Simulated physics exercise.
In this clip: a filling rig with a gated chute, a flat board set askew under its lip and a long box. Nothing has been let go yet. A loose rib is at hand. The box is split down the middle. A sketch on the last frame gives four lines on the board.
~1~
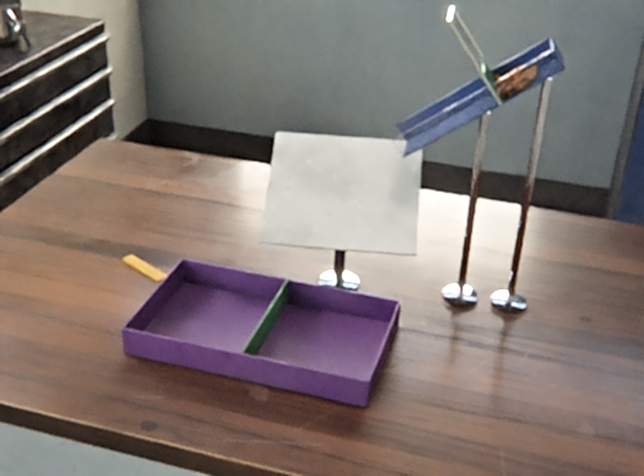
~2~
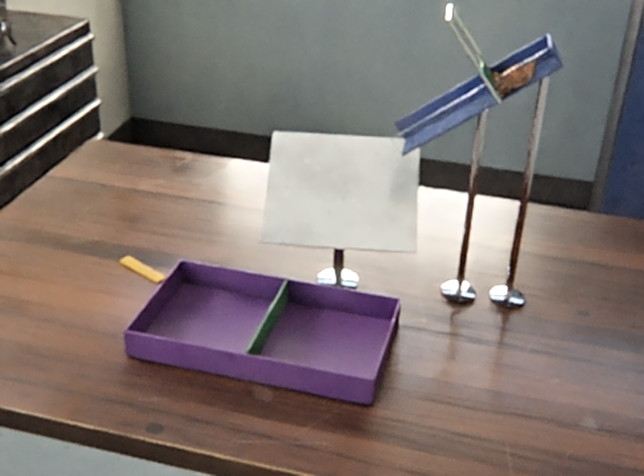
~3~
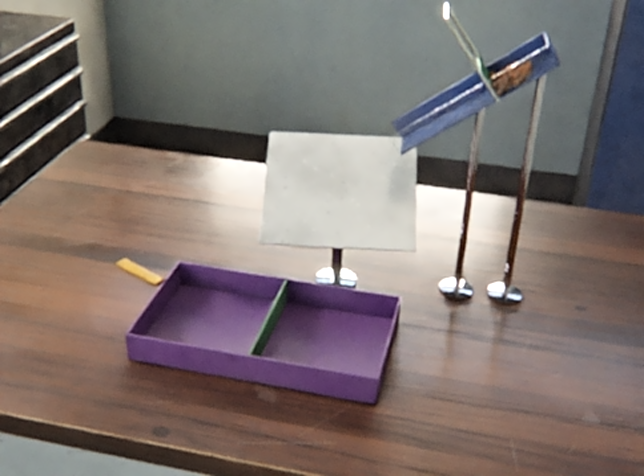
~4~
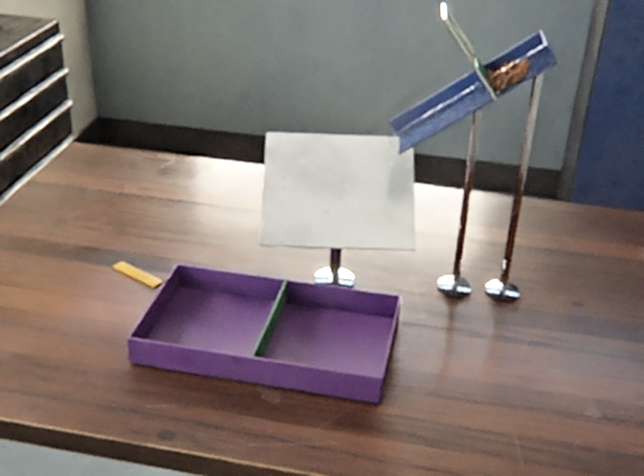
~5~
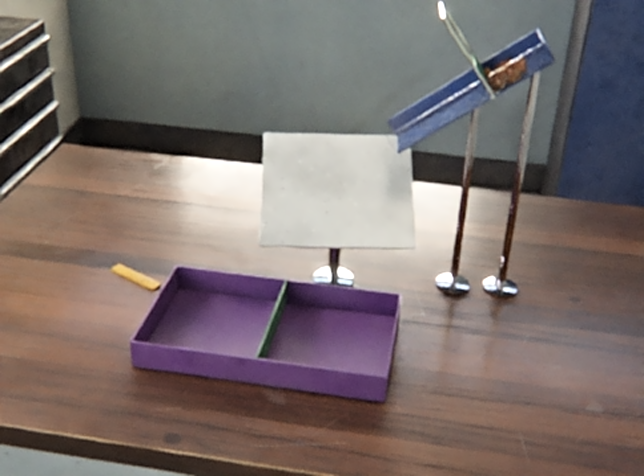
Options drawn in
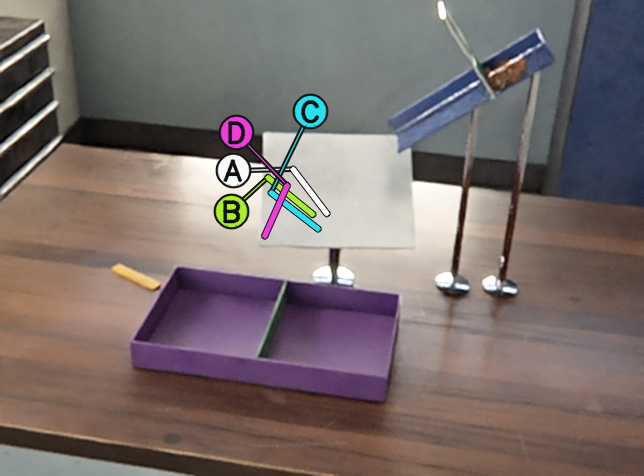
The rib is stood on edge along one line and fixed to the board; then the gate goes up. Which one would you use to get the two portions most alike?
I would pick line D.
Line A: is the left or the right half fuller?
The right half.
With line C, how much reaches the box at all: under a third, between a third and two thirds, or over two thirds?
Over two thirds.
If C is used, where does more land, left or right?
The right half.
On the marked copy, line A from (293, 169) to (326, 213); line B from (267, 177) to (312, 214); line C from (271, 192) to (318, 228); line D from (287, 185) to (264, 236).
With A, of what is caught, about a tenth in the left half, almost all in the right.
With B, of what is caught, about a tenth in the left half, almost all in the right.
With C, of what is caught, about a tenth in the left half, almost all in the right.
With D, of what is caught, roughly two thirds in the left half, roughly a third in the right.
